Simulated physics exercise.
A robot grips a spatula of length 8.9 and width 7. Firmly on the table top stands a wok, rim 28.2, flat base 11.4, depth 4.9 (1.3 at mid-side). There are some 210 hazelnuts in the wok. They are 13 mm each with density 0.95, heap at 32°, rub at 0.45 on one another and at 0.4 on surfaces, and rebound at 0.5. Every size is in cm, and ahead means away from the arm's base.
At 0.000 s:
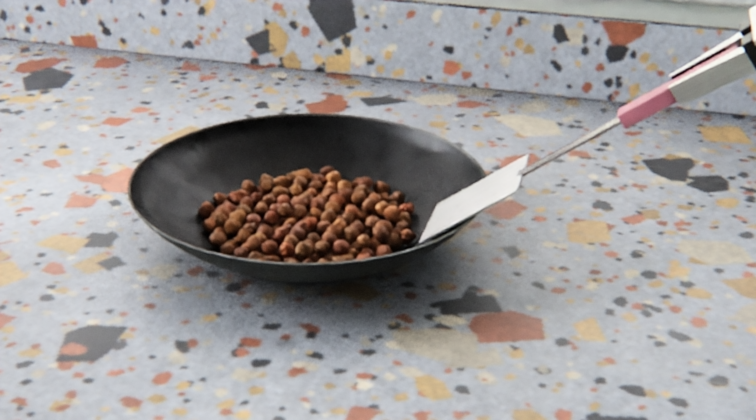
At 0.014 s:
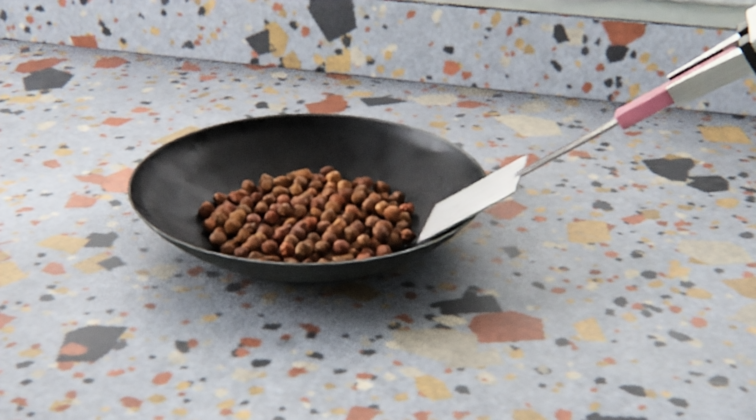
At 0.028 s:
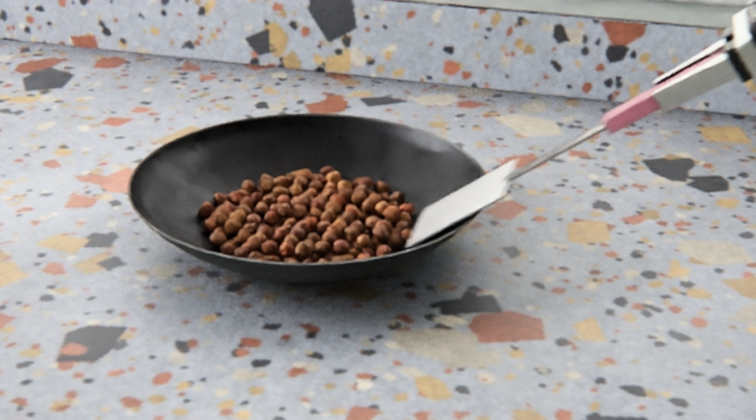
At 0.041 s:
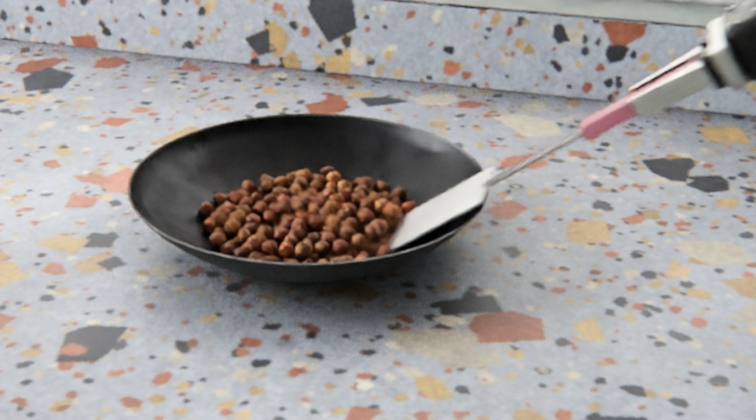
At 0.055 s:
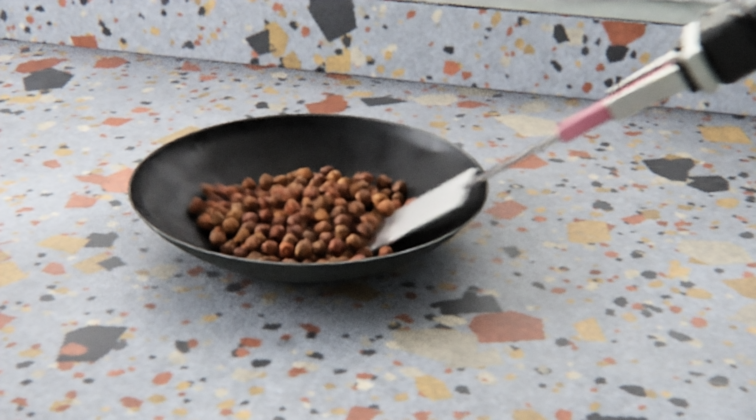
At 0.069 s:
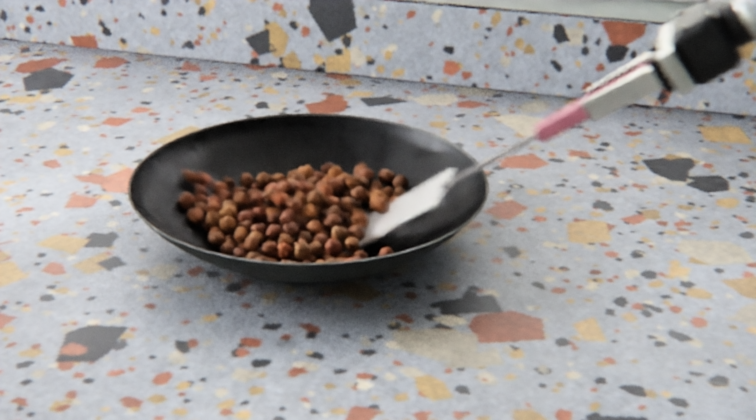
On a speckled countertop, a spatula slides left into a black wok, pushing brown nuts.
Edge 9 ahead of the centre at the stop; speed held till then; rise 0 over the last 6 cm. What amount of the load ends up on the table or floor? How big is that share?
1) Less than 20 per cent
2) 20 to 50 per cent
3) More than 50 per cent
2.
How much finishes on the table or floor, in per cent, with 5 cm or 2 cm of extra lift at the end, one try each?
Result: Approx. 15 % and 30 %, one try each.
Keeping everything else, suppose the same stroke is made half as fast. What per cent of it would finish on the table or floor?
About 5 %.
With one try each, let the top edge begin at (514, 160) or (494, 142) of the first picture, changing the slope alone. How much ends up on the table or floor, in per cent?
About 35 and 35 per cent.
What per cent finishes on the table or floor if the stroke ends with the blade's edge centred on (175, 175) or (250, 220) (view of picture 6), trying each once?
Estimates, in order: 40 % and 5 %.
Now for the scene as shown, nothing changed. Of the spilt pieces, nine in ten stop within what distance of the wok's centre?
It comes out at close to 40 centimetres.
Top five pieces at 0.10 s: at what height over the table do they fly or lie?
Somewhere near 5 cm, I'd say.
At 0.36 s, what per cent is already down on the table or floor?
Estimate: About 20 percent.
After 0.10 s, sloping 37°, highest piece 6 above the table; 210 in the wok.
After 0.14 s, sloping 37°, highest piece 7 above the table; 209 in the wok, 1 on the blade or in flight.
After 0.36 s, sloping 37°, highest piece 7 above the table; 151 in the wok, 43 on the table or floor, 16 on the blade or in flight.
After 1.41 s, sloping 37°, highest piece 5 above the table; 150 in the wok, 60 on the table or floor.
In the end, 150 in the wok, 60 on the table or floor. That is 29 % on the table or floor.
